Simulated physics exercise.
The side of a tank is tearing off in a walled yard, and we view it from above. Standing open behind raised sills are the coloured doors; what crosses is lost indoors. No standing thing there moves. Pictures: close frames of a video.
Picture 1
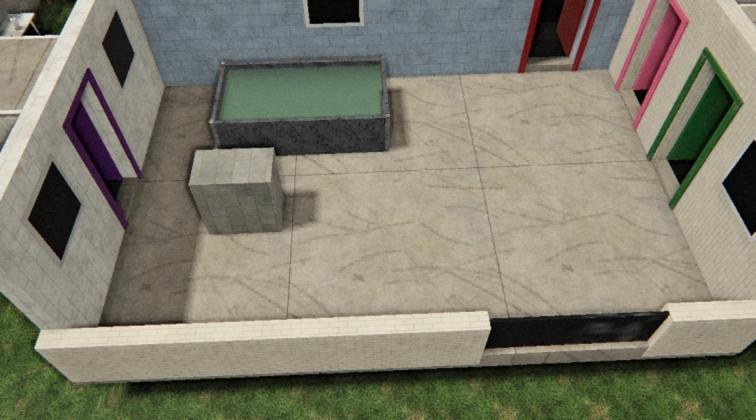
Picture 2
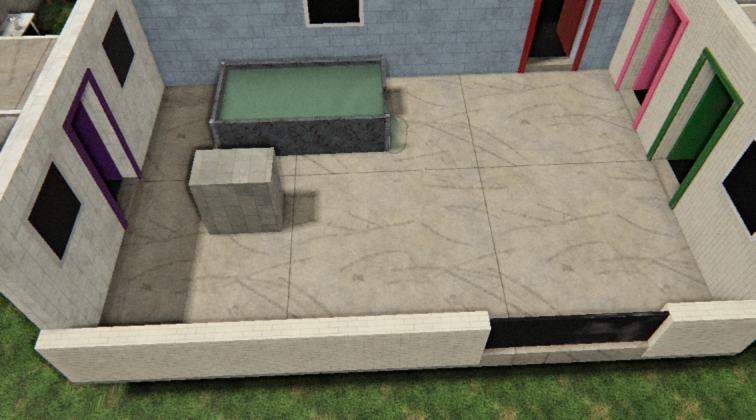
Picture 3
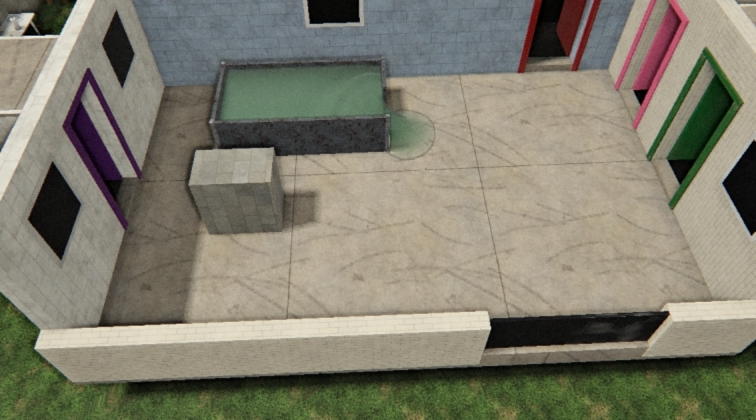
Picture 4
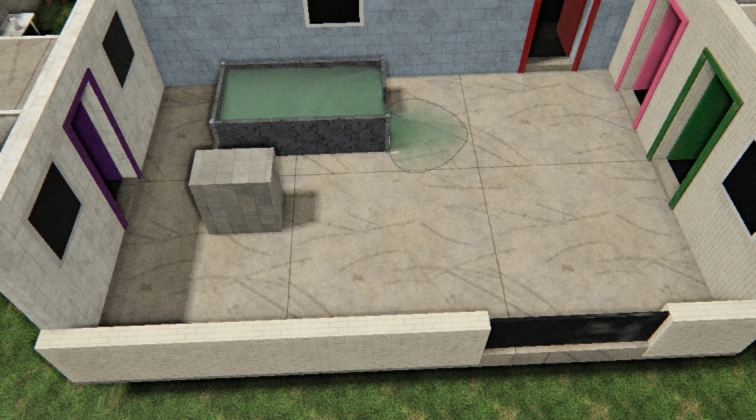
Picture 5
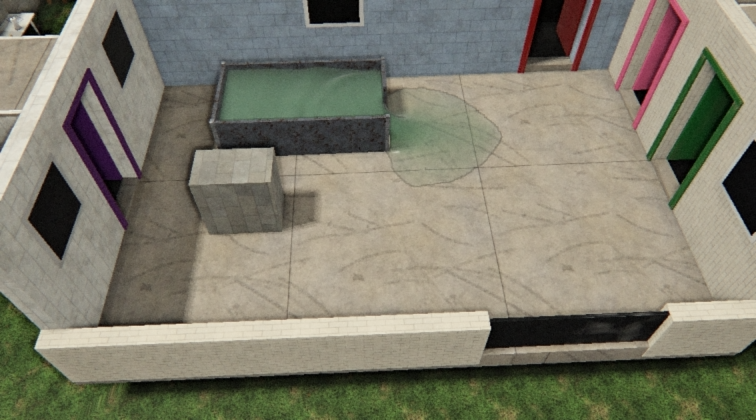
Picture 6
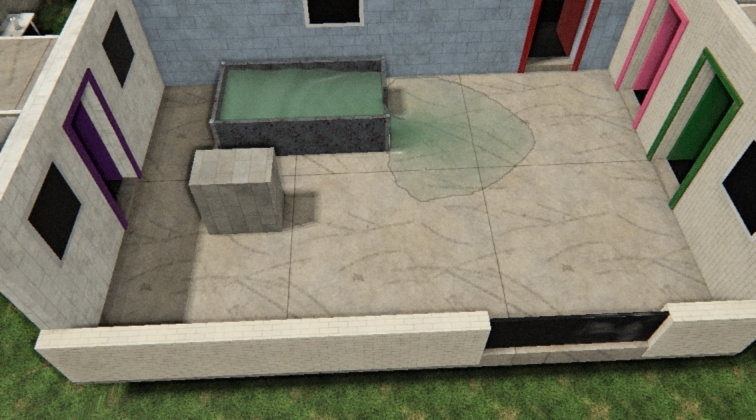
Green-tinted water pouring from the right side of a dark tank and spreading rightward across the paved floor of a walled yard.
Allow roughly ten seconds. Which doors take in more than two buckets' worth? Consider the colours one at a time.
The purple door sees no more than two buckets come in; the green door sees more than two buckets come in; the pink door sees more than two buckets come in; the red door sees no more than two buckets come in.
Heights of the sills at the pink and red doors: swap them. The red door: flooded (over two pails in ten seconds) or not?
I'd say the red door tops the limit this time.
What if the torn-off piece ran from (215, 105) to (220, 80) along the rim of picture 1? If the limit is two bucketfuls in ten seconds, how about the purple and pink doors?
As for the doors, purple gets past it and pink doesn't reach it.
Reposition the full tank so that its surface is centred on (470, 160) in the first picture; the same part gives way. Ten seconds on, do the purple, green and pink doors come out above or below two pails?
The purple door falls short, the green door exceeds it, the pink door falls short.
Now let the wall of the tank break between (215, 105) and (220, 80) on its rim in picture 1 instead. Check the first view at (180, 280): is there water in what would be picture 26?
Answer: Under water.
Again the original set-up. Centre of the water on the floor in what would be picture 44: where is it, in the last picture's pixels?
That puts it at around (447, 163).
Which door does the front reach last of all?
I'd go with the purple-painted one.
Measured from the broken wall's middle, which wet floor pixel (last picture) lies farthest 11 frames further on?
The front tops out at about (687, 258).
A moment on, water covers 30 % of the floor; the purple door not reached, the green door not reached, the pink door not reached, the red door not reached.
Next, water covers 45 % of the floor; the purple door not reached, the green door under two buckets in, the pink door under two buckets in, the red door wet at the sill, nothing in.
Then, water covers 50 % of the floor; the purple door not reached, the green door over two buckets in, the pink door far over two buckets in, the red door wet at the sill, nothing in.
Later, water covers 55 % of the floor; the purple door not reached, the green door over two buckets in, the pink door far over two buckets in, the red door wet at the sill, nothing in.
In the end, water covers 80 % of the floor; the purple door wet at the sill, nothing in, the green door over two buckets in, the pink door far over two buckets in, the red door wet at the sill, nothing in.
